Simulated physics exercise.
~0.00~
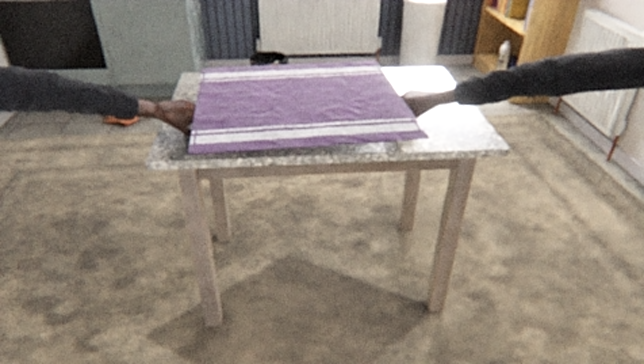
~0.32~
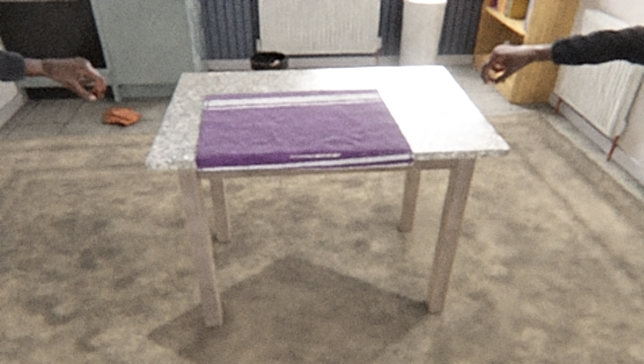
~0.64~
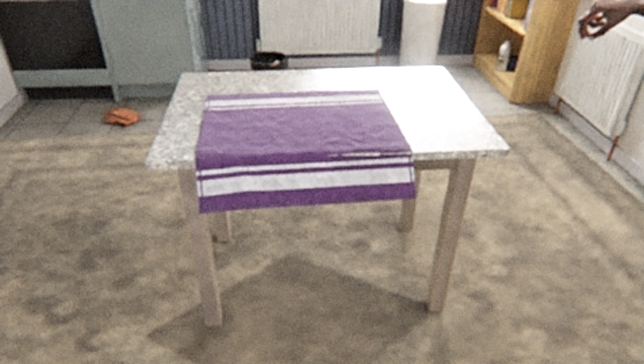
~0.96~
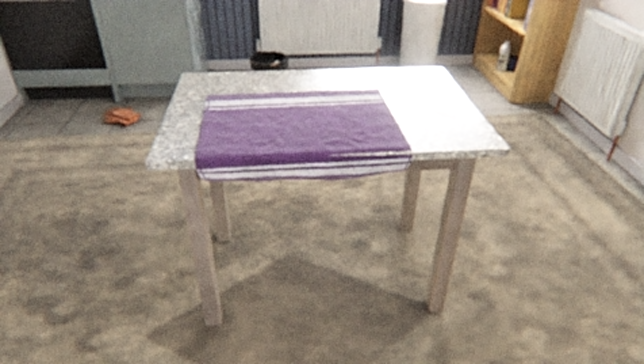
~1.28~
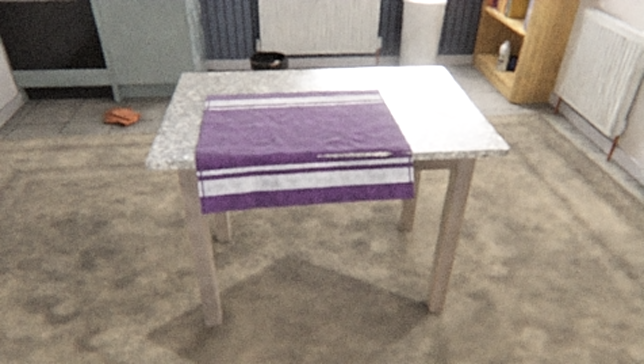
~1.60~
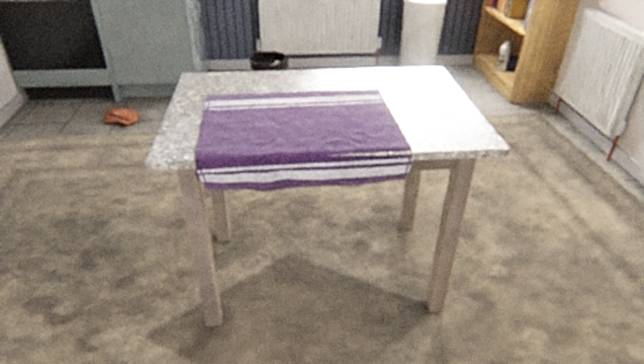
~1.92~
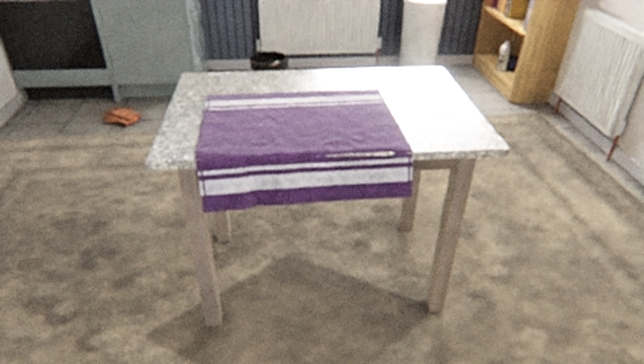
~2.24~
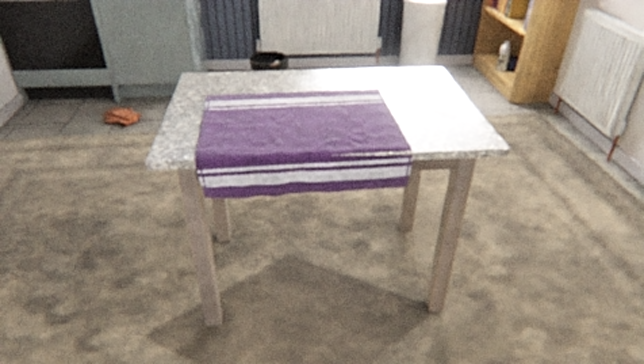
Two hands let go of a purple towel with white stripes over a kitchen table and drew away to either side. The towel settled on the top with its front edge hanging over, flapped a little, and stayed there.
